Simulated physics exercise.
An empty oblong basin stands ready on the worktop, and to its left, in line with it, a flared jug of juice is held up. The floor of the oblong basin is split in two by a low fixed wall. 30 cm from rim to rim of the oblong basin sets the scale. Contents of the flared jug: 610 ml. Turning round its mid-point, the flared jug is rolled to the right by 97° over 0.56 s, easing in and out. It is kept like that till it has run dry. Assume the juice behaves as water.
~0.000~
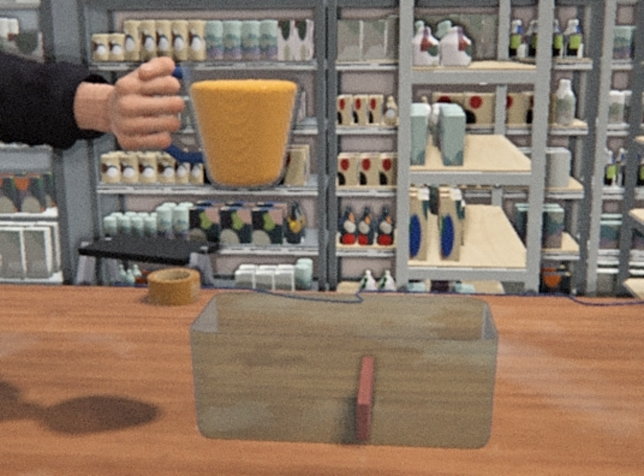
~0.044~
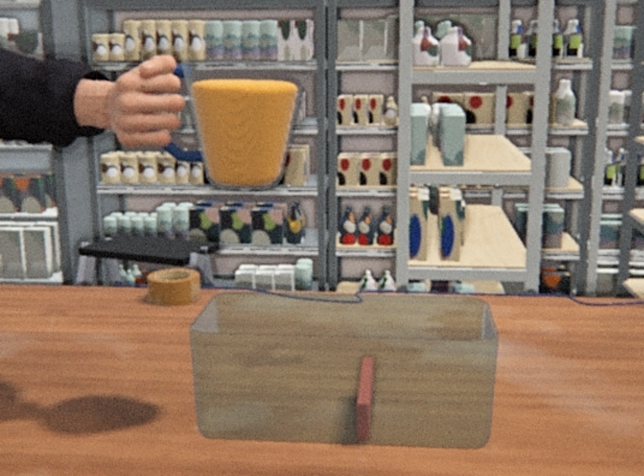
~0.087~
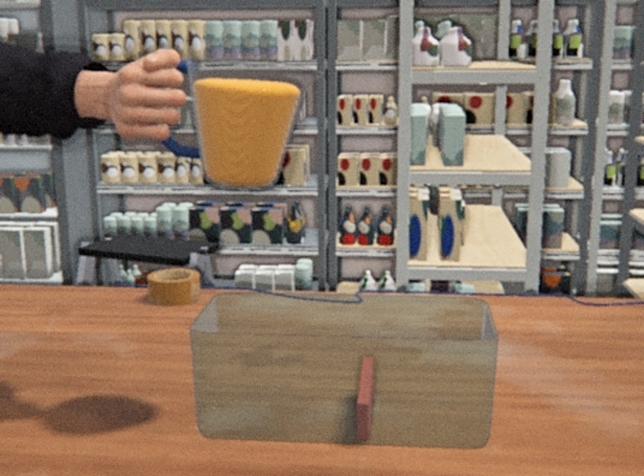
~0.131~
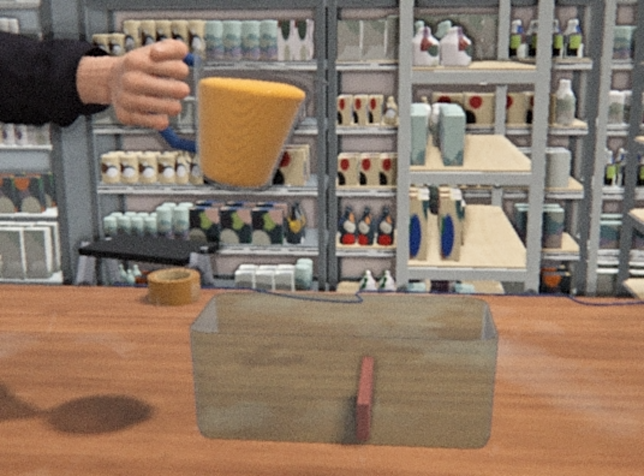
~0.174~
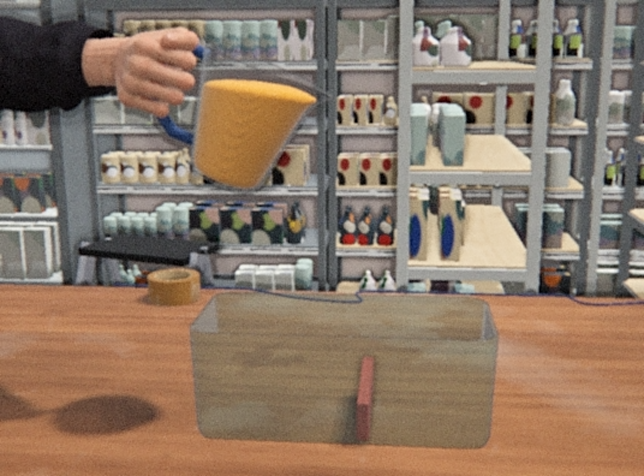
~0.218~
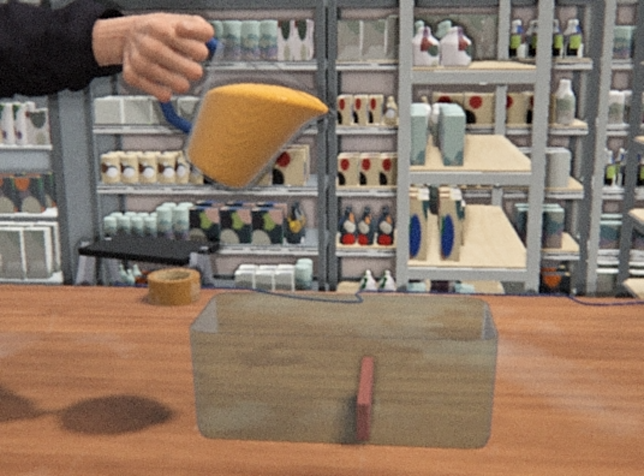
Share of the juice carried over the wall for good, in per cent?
Near 84 per cent.
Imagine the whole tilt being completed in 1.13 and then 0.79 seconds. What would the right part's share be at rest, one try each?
I'd say 90 percent on the first go, 90 percent on the next.
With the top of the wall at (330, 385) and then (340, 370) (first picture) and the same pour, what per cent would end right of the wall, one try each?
Result: 85 per cent, then 90 per cent.
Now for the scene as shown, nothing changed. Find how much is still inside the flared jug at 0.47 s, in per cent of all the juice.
Around 50 percent.
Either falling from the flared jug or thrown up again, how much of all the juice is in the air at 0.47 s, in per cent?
Share: Roughly 40 per cent.
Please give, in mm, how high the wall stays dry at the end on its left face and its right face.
About 38 mm left, about 8 mm right.
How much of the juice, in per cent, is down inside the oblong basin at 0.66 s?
My estimate is about 60 percent.
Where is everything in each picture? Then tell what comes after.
In the first frame, it leans 0°; its right rim is at (318, 64); the juice meets the walls at (193, 84) and (298, 84); the oblong basin's rim runs from (203, 313) to (492, 320); the wall's top is at (366, 380).
In the second frame, it leans 1°; its right rim is at (319, 66); the juice meets the walls at (193, 83) and (299, 85).
In the third frame, it leans 6°; its right rim is at (323, 72); the juice meets the walls at (196, 82) and (301, 87).
In the fourth frame, it leans 13°; its right rim is at (329, 82); the juice meets the walls at (201, 81) and (307, 91).
In the fifth frame, it leans 21°; its right rim is at (334, 96); the juice meets the walls at (207, 84) and (315, 96).
In the sixth frame, it leans 32°; its right rim is at (337, 114); the juice meets the walls at (207, 92) and (324, 102).
By 0.47 s the tilt is 91° and 51 per cent is still to pour, 0 is left of the wall and 10 right of it.
By 0.66 s the tilt is 97° and 13 per cent is still to pour, 3 is left of the wall and 58 right of it.
By 0.85 s the tilt is 97° and 1 per cent is still to pour, 8 is left of the wall and 80 right of it.
By 1.06 s the tilt is 97° and 0 per cent is still to pour, 10 is left of the wall and 84 right of it.
At rest 10 per cent lies left of the wall, 84 right of it and 5 outside.
